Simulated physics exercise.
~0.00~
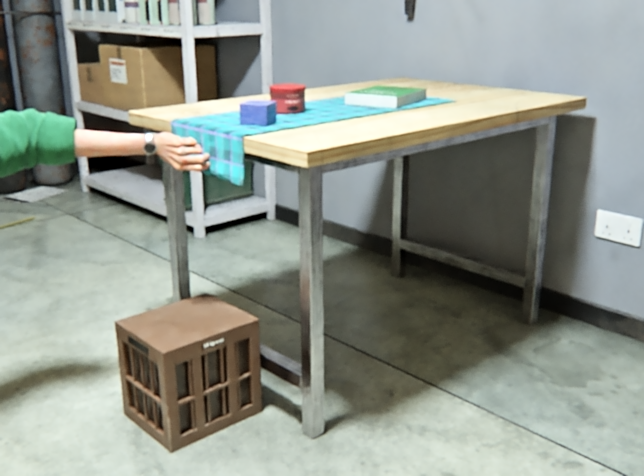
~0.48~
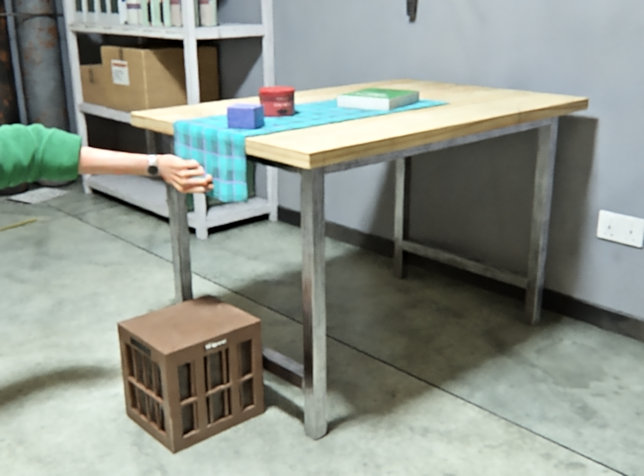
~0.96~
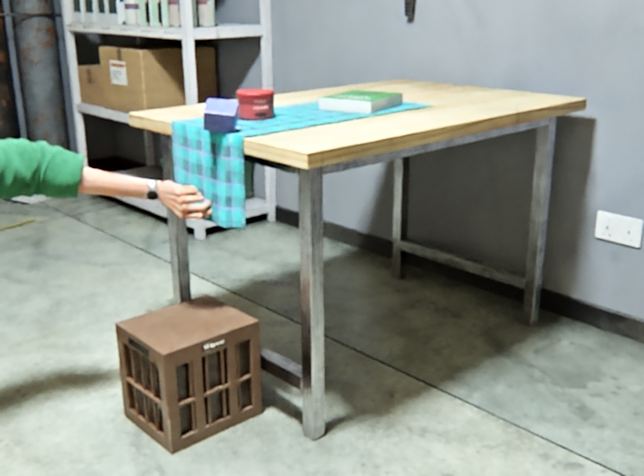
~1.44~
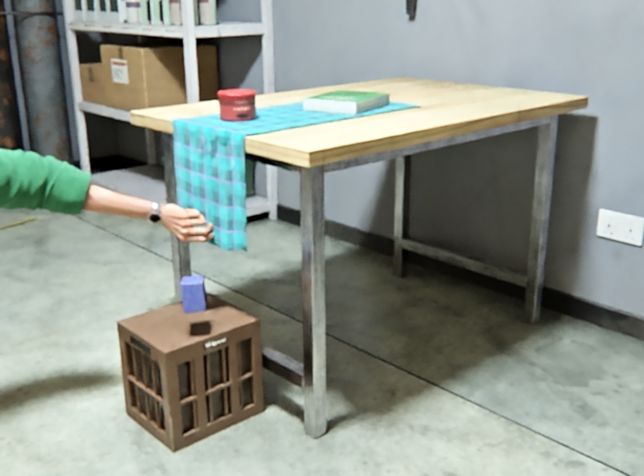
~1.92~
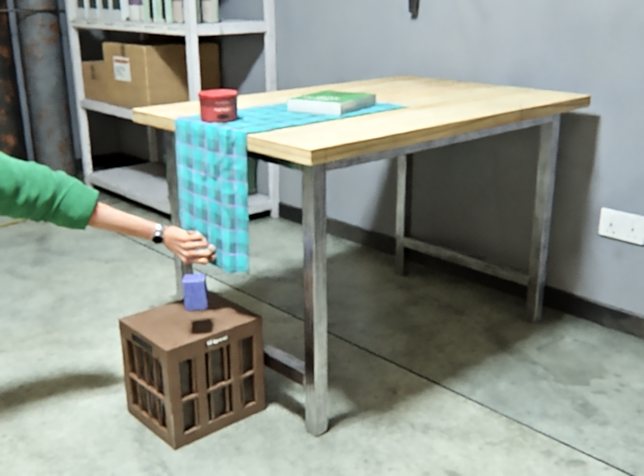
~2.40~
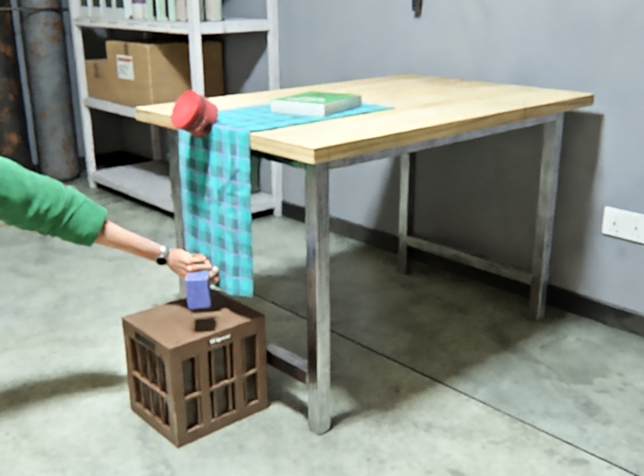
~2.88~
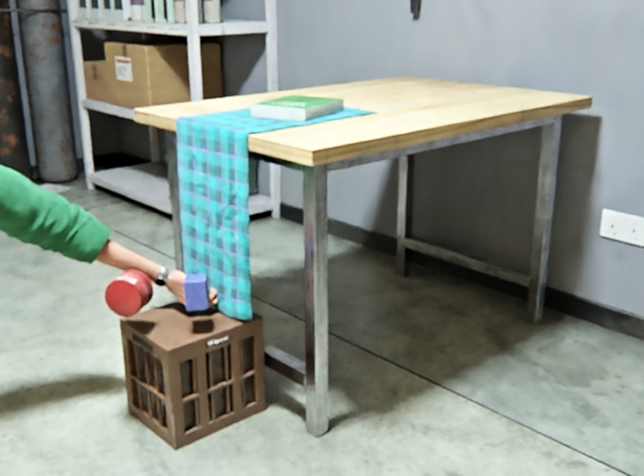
A hand pulls the turquoise cloth down until the blue block and red tub fall.
